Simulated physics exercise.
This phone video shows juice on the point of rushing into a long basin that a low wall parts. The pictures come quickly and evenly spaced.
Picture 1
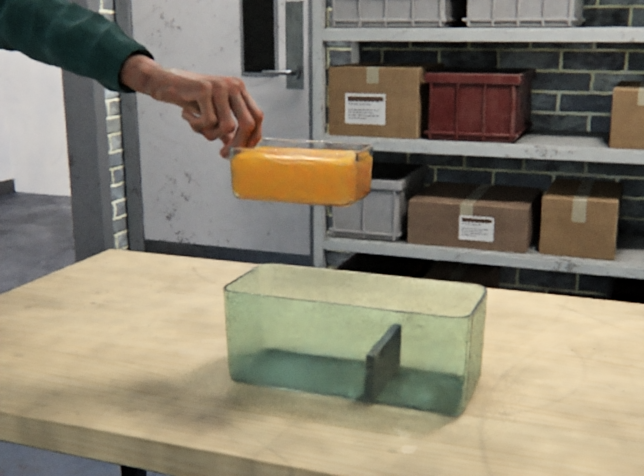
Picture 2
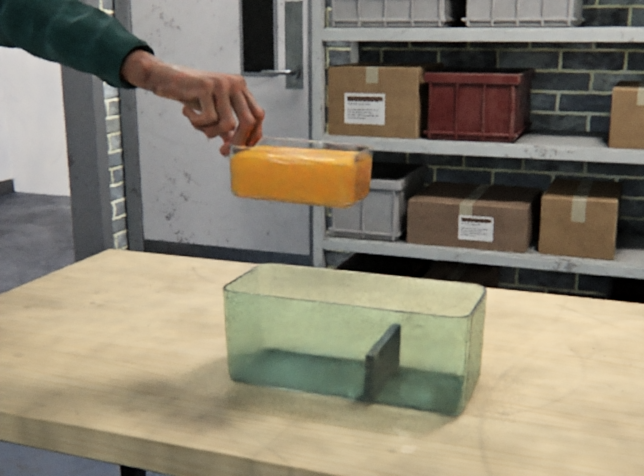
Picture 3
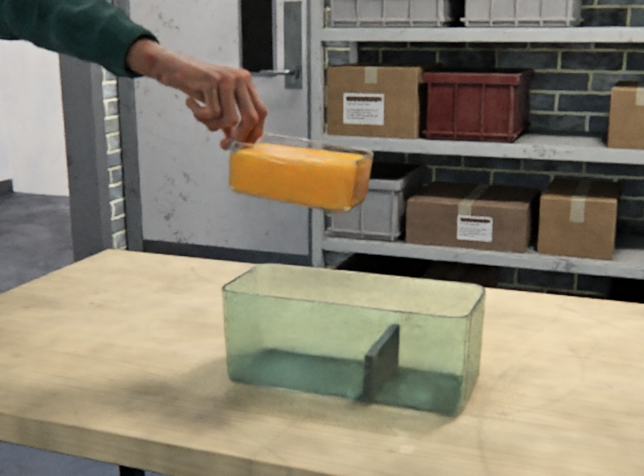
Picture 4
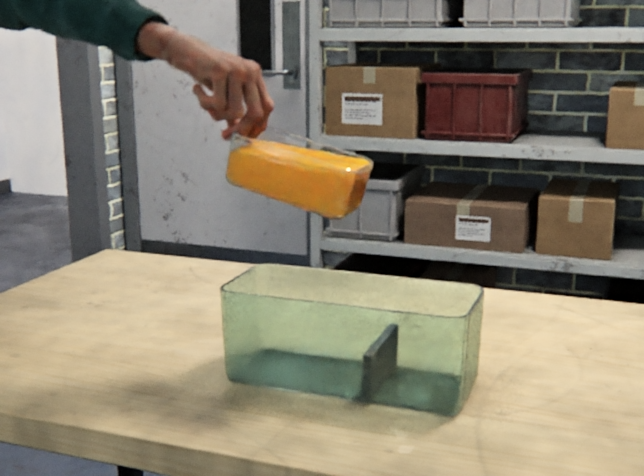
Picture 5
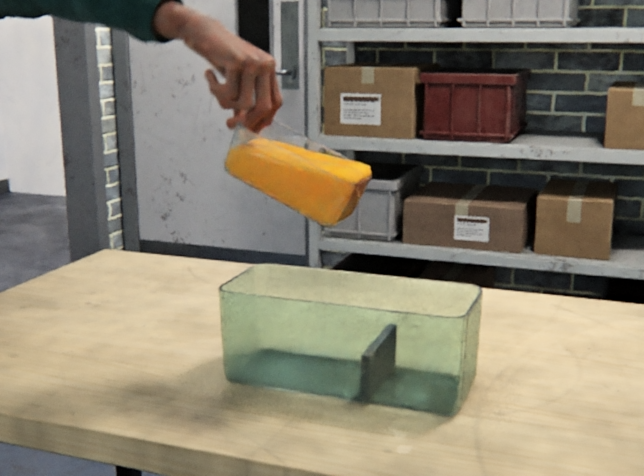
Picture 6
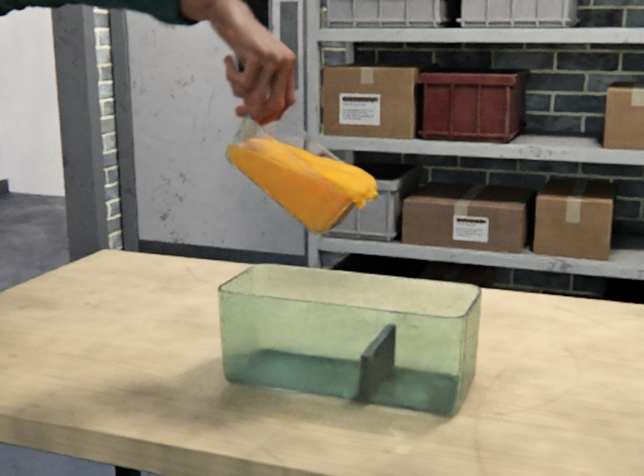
A hand held a clear container of orange juice above a long greenish basin with a low dark wall inside, then steadily tilted it, lowering its right end more and more steeply.
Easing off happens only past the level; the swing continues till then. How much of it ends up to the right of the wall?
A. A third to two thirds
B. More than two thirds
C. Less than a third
The answer is A.
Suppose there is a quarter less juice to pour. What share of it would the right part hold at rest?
I'd put it at around 55 %.
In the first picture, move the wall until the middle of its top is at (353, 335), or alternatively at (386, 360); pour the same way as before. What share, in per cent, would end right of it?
First try: Roughly 75 per cent; second try: 45 per cent.
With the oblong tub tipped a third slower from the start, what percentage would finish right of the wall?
About 65 per cent.
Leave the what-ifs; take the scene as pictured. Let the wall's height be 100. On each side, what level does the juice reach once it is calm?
Close to 20 for the left and 50 for the right.
A moment on, the oblong tub is tipped right over and 9 per cent is still to pour, 5 is left of the wall and 49 right of it.
Next, the oblong tub is tipped right over and 2 per cent is still to pour, 19 is left of the wall and 48 right of it.
Then the oblong tub is tipped right over and 0 per cent is still to pour, 31 is left of the wall and 59 right of it.
Later the oblong tub is tipped right over and 0 per cent is still to pour, 33 is left of the wall and 58 right of it.
Finally, 33 per cent lies left of the wall, 58 right of it and 9 outside.
